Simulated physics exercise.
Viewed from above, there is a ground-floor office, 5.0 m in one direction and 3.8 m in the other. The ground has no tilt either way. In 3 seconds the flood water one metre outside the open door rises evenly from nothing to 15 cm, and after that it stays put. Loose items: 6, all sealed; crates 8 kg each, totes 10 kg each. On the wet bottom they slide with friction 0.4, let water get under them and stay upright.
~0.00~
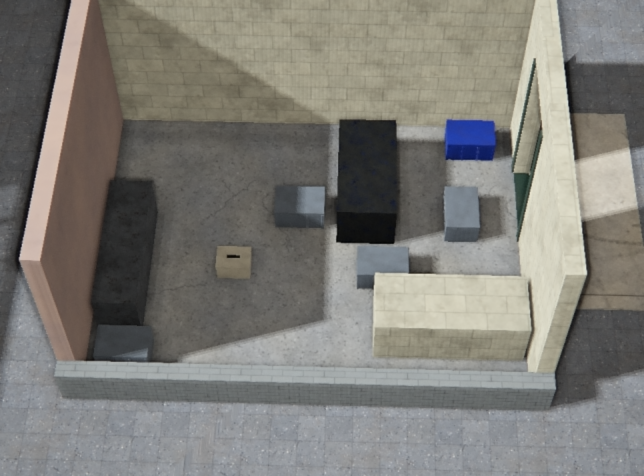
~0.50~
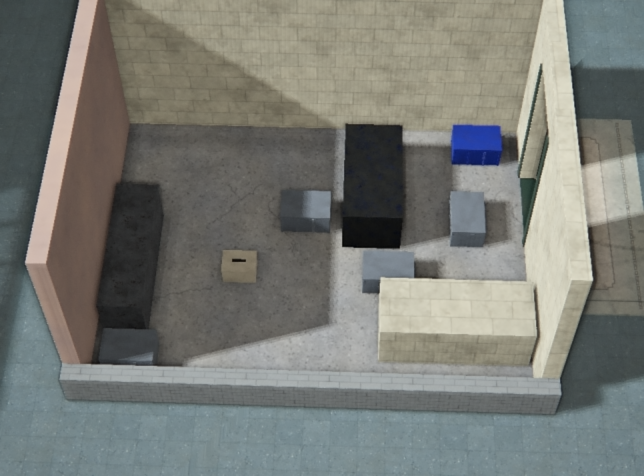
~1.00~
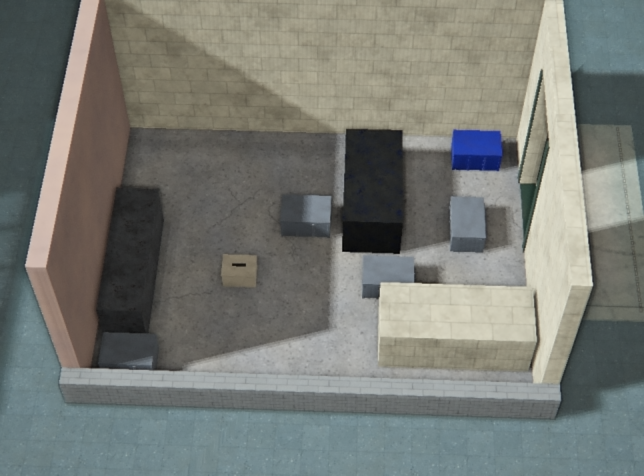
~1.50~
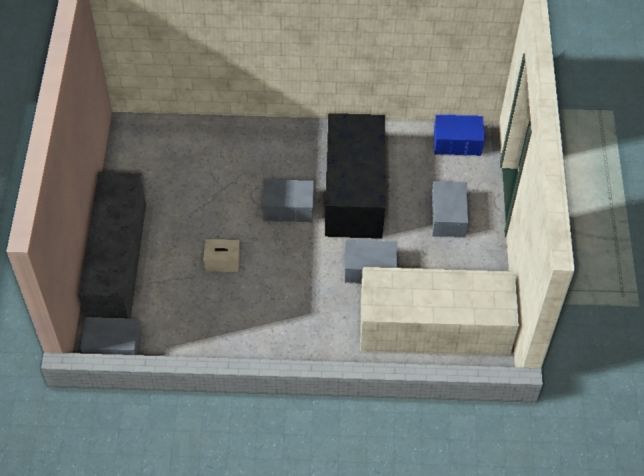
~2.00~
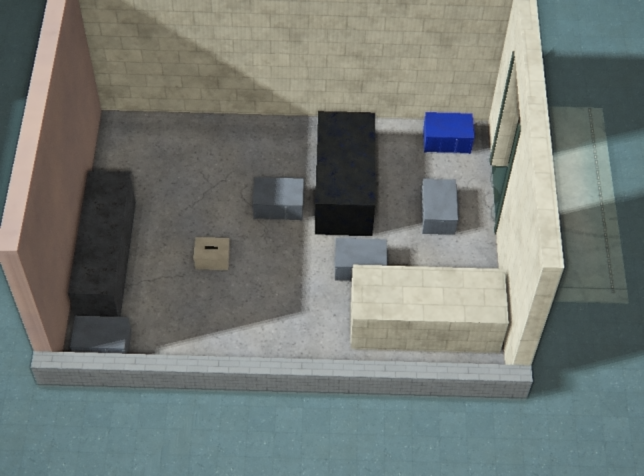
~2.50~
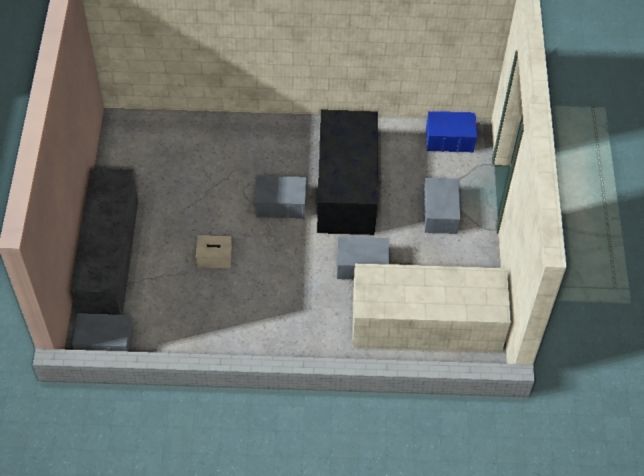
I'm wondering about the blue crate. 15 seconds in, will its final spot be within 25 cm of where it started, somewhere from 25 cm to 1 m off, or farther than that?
Its final spot will be somewhere from 25 cm to 1 m off.
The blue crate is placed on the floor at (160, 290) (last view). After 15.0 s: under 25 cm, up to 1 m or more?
Here it goes just a bit.
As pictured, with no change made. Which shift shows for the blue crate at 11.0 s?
Displacement near 20 cm.
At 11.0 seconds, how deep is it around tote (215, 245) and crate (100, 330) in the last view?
Around 2 cm and 2 cm.
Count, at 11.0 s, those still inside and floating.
At that time, 2.
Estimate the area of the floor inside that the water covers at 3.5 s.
I'd put it close to 2.0 m2.
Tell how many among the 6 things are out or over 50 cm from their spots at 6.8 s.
By my reckoning, 2.
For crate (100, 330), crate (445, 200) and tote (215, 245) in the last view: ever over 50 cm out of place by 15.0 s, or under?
Going one by one, I get below, beyond and below.
After 3.5 s the blue crate is near (452, 124), 0.0 m from its start, aground; 0 afloat.
After 6.8 s the blue crate is near (469, 121), 0.2 m from its start, afloat; 2 afloat.
After 11.0 s the blue crate is near (436, 121), 0.2 m from its start, afloat; 2 afloat.
After 15.0 s the blue crate is near (420, 123), 0.4 m from its start, afloat; 5 afloat.
